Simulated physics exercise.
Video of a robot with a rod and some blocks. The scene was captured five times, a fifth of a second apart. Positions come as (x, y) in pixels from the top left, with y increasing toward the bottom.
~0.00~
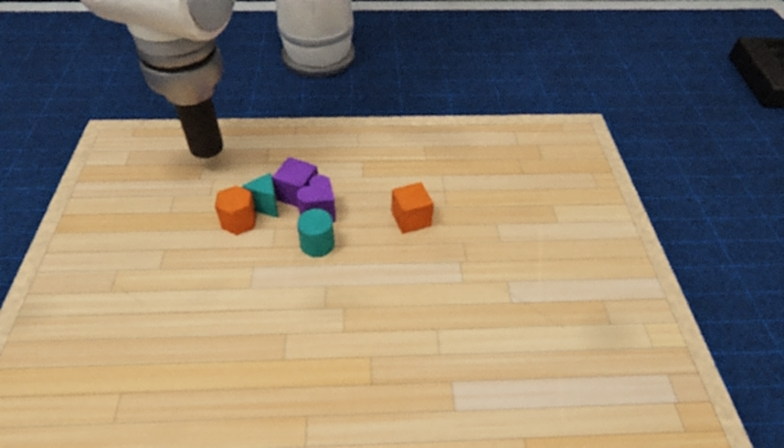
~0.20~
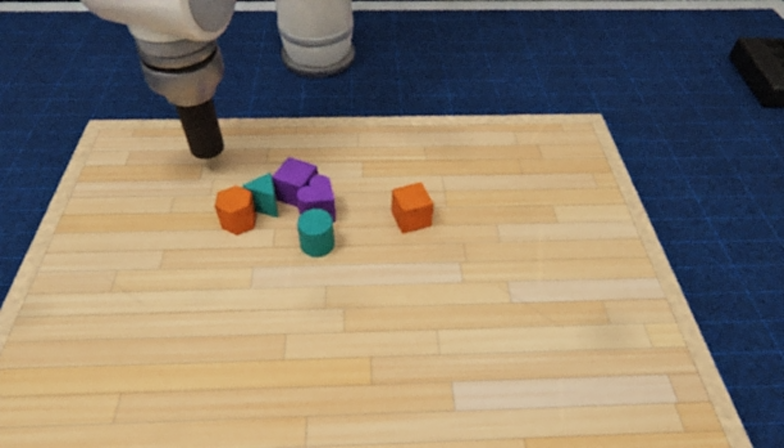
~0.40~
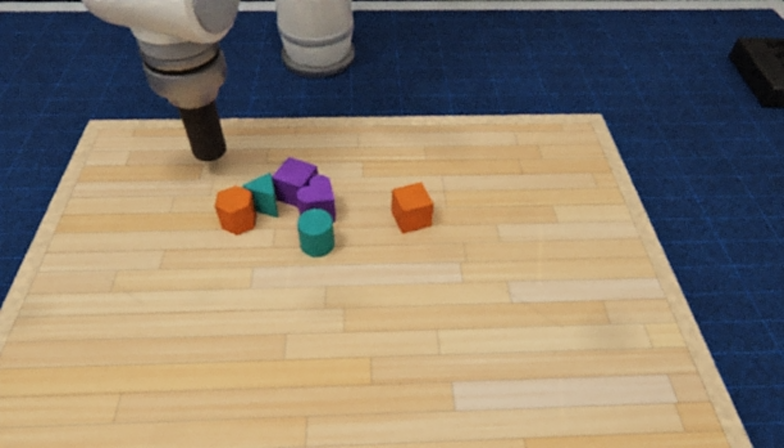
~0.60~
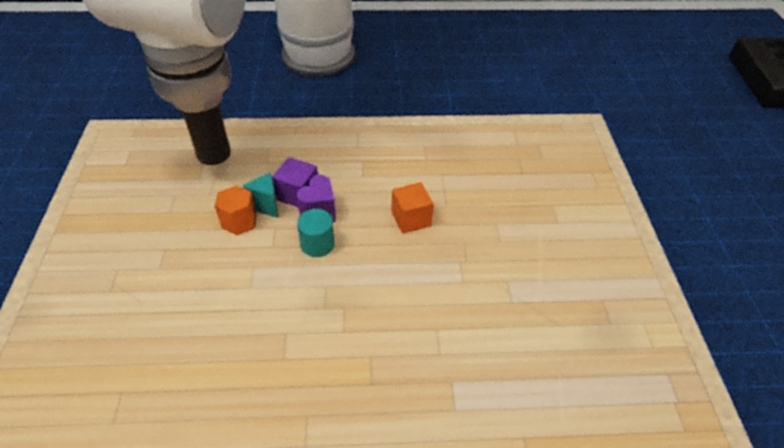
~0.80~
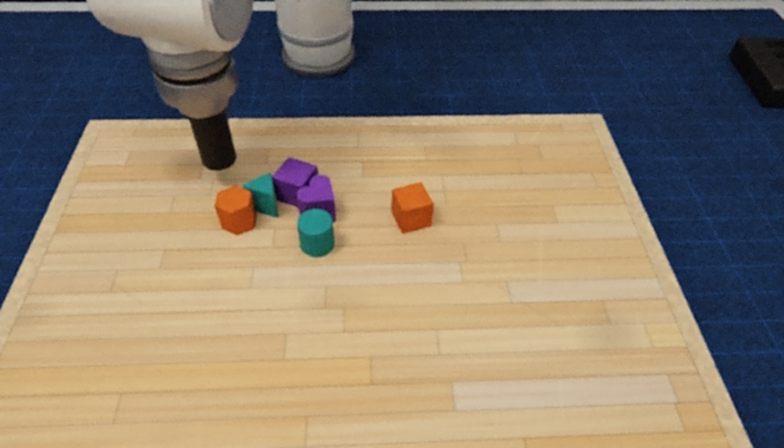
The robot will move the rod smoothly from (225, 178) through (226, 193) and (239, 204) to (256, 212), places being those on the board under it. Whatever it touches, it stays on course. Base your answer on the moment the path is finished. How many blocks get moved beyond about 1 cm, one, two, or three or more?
Two move.
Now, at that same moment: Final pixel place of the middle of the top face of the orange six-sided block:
So, by the moment the path ends, you'll find the top centre of the orange six-sided block at (247, 216).
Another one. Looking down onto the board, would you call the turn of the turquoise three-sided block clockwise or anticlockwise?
It turns counter-clockwise.
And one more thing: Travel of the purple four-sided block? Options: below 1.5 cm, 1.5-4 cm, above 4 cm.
The block winds up within 1.5 cm of where it is now.
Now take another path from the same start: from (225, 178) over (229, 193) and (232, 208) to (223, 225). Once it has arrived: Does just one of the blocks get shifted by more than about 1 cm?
Answer: Yes.
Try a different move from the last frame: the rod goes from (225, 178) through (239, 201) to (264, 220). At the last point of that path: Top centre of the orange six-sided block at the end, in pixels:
I'd place it at (243, 224), taking the centre of its top.
The first path, step by step. Halfway along, rod (227, 182); orange six-sided block (234, 200).
At the end, rod (252, 194); orange six-sided block (247, 216), turned 45° clockwise; turquoise three-sided block (280, 189), turned 55° anticlockwise; purple four-sided block not moved.
